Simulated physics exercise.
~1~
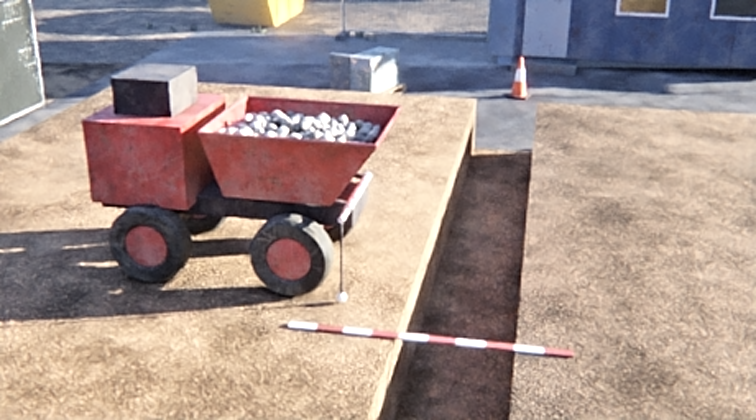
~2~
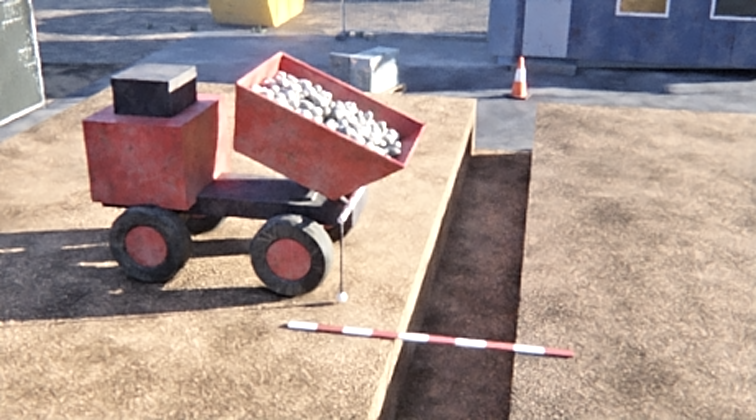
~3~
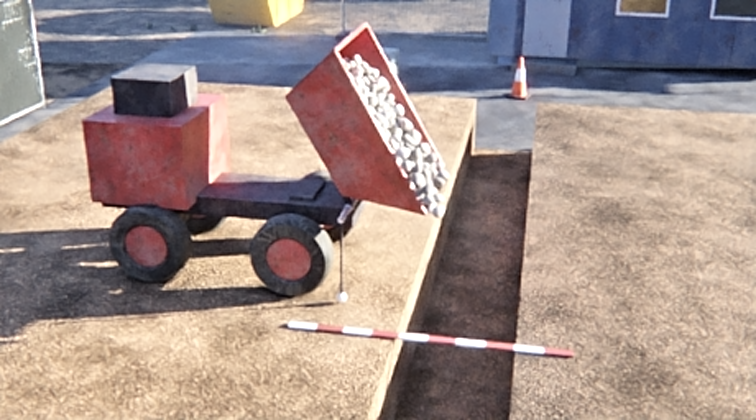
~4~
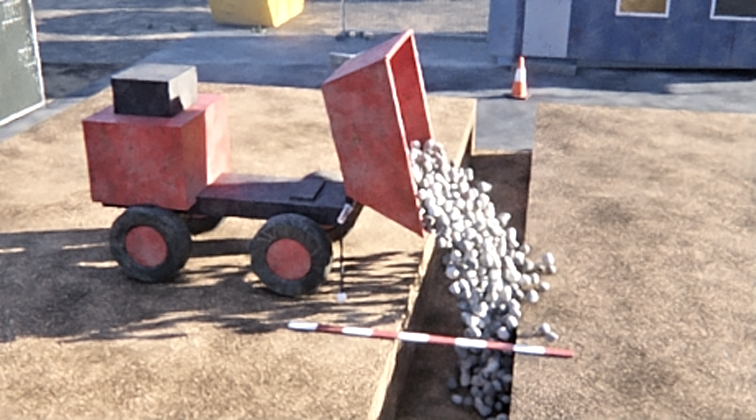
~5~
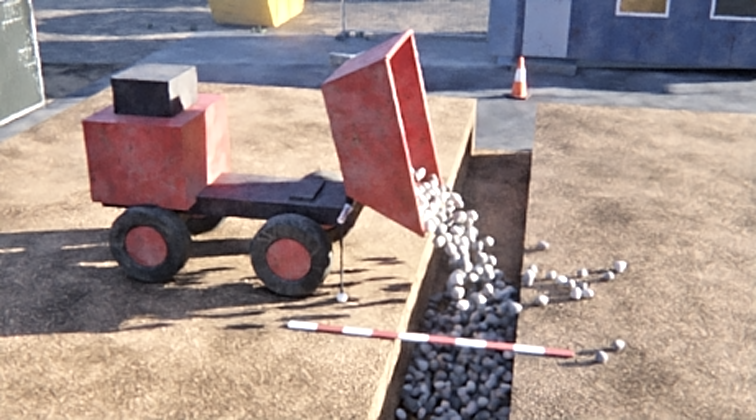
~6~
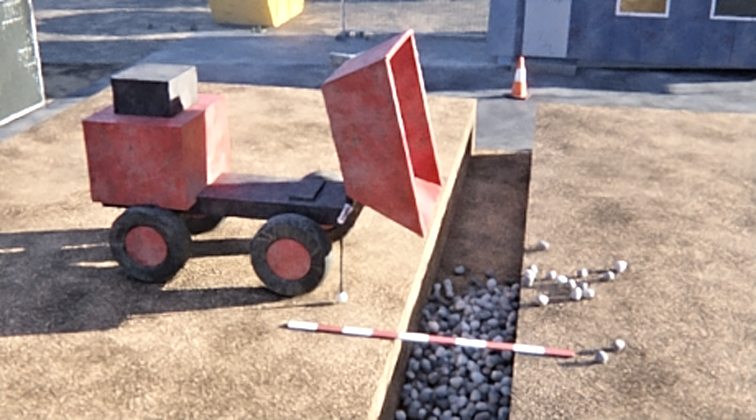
To begin with, a red site dumper loaded with pale rounded cobbles stands on brown ground beside a trench, with a red and white striped pole lying across the gap. The skip starts to tip towards the right, its back end rising while the stones stay inside. It tilts more steeply, and the cobbles crowd against its lower lip. Then they pour out in a thick stream into the trench, a few bouncing onto the far side. The flow thins until the skip is empty and still raised, with nearly all the stones heaped in the trench and several scattered beyond it.
